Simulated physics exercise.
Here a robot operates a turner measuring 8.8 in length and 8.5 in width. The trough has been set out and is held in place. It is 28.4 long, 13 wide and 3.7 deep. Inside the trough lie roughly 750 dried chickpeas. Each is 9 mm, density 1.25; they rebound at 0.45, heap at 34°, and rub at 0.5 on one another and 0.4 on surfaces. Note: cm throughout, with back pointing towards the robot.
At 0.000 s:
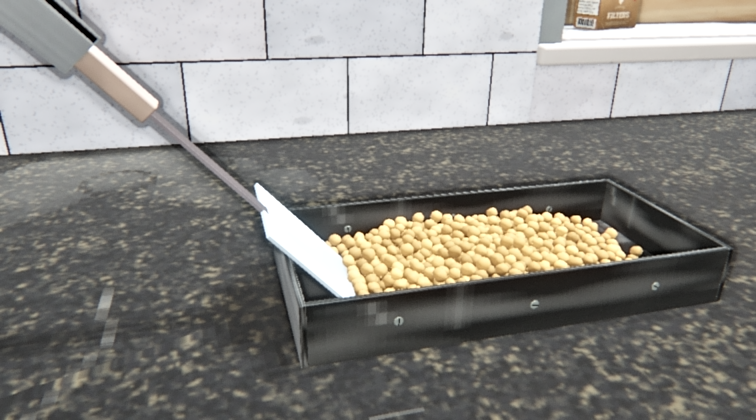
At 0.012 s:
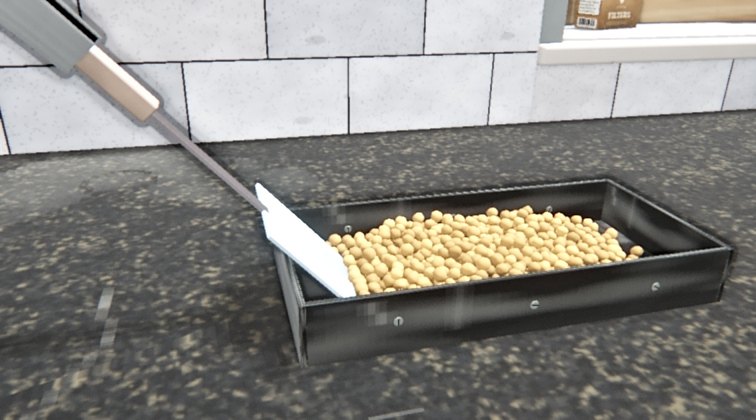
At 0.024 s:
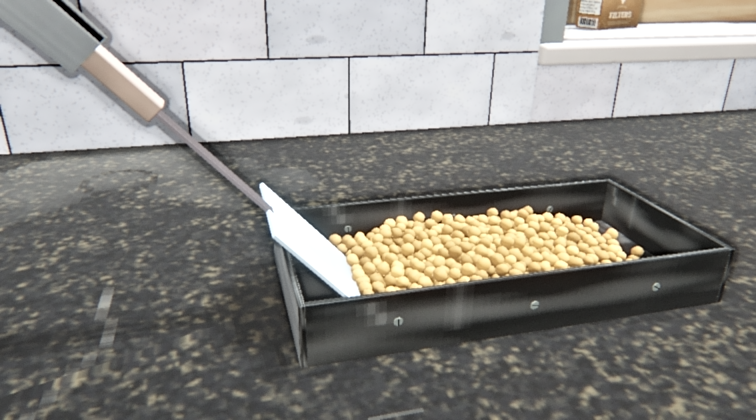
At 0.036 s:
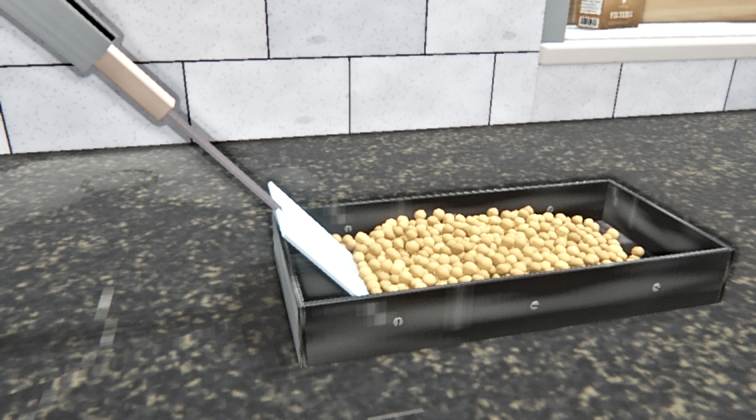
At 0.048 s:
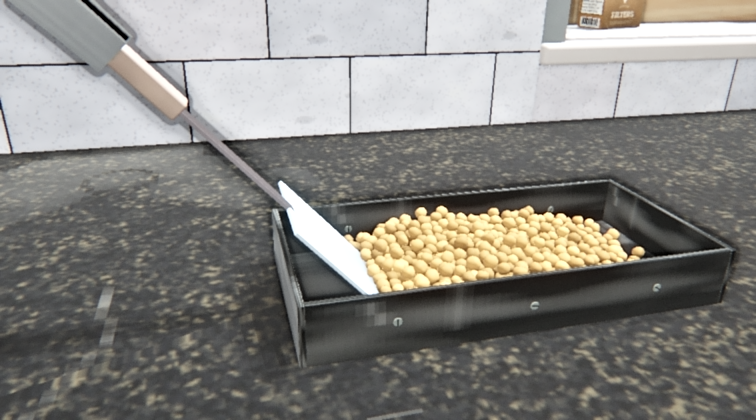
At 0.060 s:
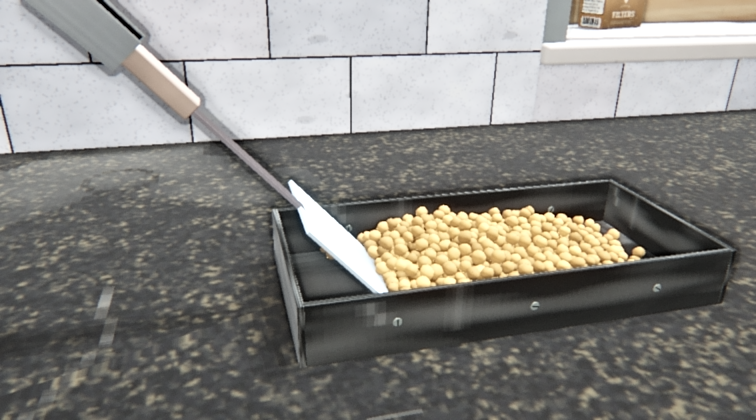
A white turner held by a robot arm slid slowly a short way to the right inside a black trough on a dark speckled counter, nudging the near edge of a pile of chickpeas.
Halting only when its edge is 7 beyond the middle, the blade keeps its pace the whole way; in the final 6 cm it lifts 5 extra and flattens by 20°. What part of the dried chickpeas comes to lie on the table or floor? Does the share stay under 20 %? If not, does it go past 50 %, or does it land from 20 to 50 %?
Yes, it stays under 20 %.
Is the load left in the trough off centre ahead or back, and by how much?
The balance point lies close to 7.0 cm ahead.
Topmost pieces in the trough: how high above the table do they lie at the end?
Some 5.0 cm.
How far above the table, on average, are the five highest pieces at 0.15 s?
5 cm.
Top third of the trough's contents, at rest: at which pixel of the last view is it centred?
The centre sits close to (619, 229).
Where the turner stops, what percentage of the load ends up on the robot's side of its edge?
Roughly 40 per cent of the load.
By 0.15 s, sloping 48°, highest piece 5 above the table; 754 in the trough.
By 0.25 s, sloping 41°, highest piece 6 above the table; 754 in the trough.
By 0.49 s, sloping 28°, highest piece 5 above the table; 730 in the trough, 21 on the table or floor, 3 on the blade or in flight.
By 1.54 s, sloping 28°, highest piece 5 above the table; 727 in the trough, 27 on the table or floor.
Final count, 727 in the trough, 27 on the table or floor. That is 4 % on the table or floor.
